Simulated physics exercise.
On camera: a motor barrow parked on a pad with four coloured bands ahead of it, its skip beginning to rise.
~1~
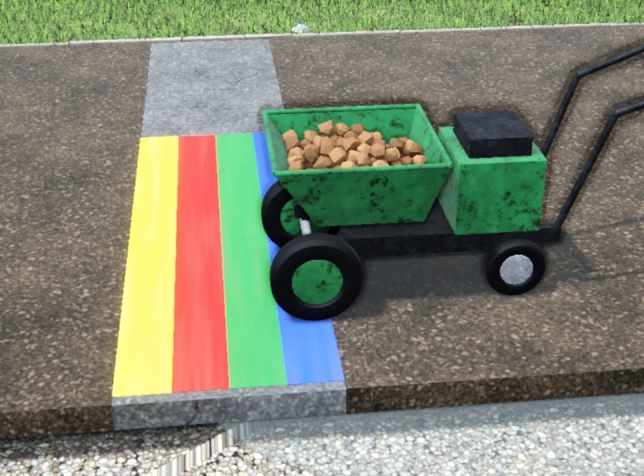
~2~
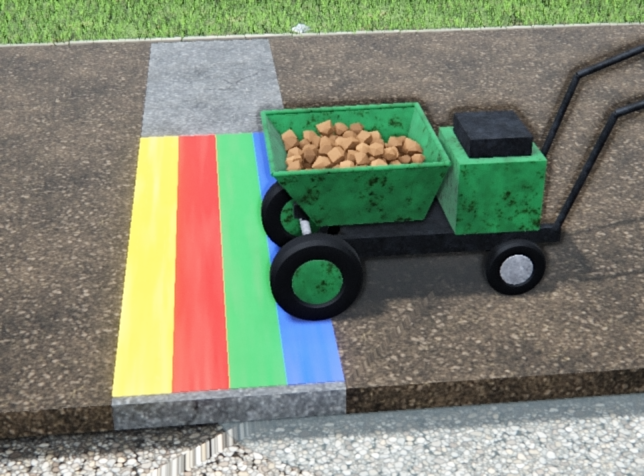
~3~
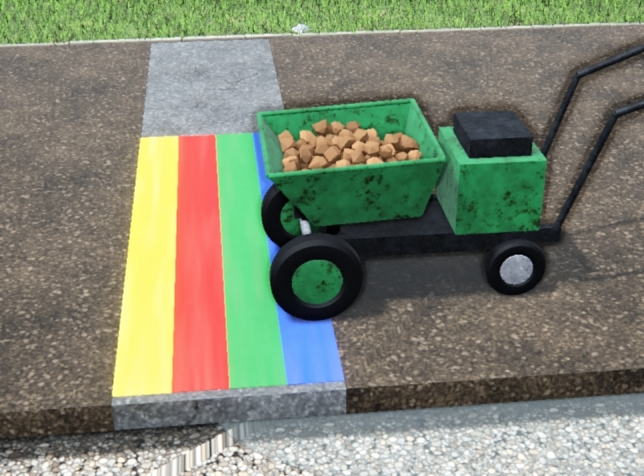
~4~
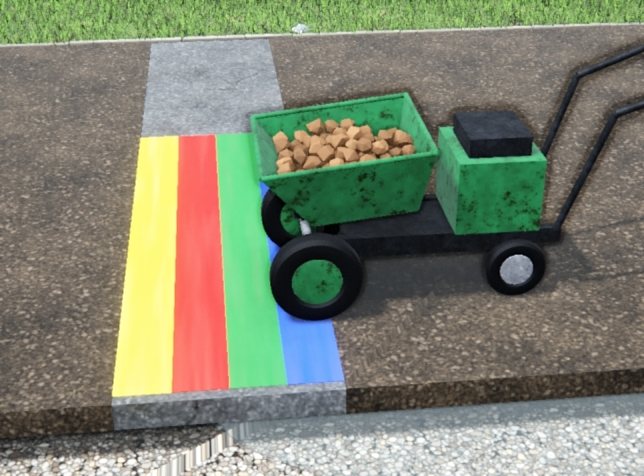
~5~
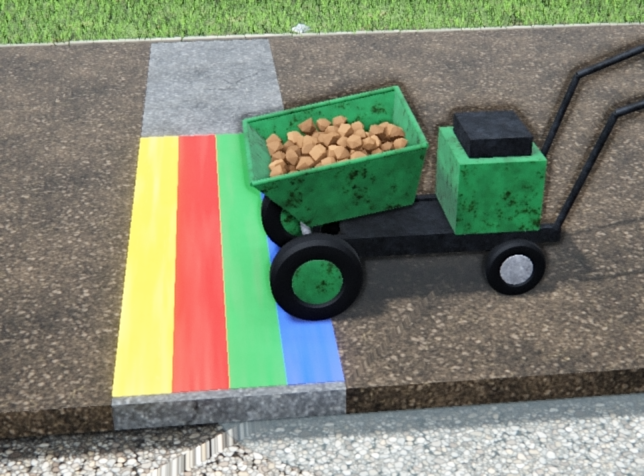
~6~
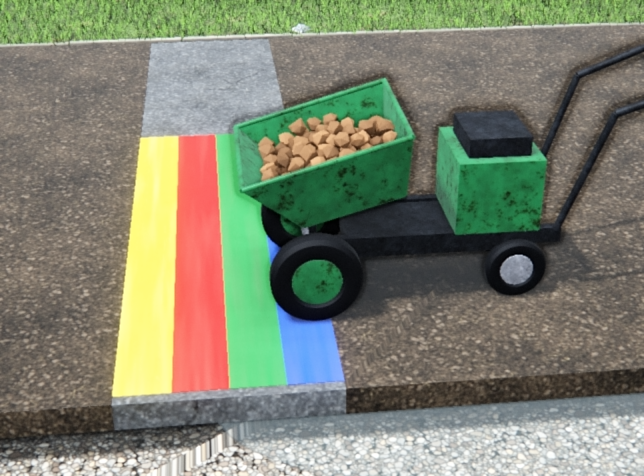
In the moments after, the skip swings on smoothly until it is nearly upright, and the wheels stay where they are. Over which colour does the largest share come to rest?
Most lies over the yellow band.
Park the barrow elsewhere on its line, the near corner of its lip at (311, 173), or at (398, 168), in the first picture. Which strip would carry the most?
The first try: The strip in red. The second: The green one.
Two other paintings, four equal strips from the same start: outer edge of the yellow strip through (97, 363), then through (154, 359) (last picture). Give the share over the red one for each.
Roughly 20 per cent, and 0 per cent.
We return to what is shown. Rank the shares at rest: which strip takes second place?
Second comes that red strip.
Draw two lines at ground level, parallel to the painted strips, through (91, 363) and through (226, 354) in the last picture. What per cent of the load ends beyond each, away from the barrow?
First some 10, then 70 per cent.
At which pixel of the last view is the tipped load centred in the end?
At about (151, 284).
Soon, skip tipped steeply; all in the skip.
A while on, skip tipped right over; nearly all in the skip; a stray few over the red strip; a small part over the yellow strip.
Towards the end, skip tipped right over; about a third in the skip; a small part over the red strip; about a third over the yellow strip; a small part off the paint.
Finally, skip tipped right over; about a third in the skip; none over the blue strip; none over the green strip; a small part over the red strip; about a third over the yellow strip; a small part off the paint.
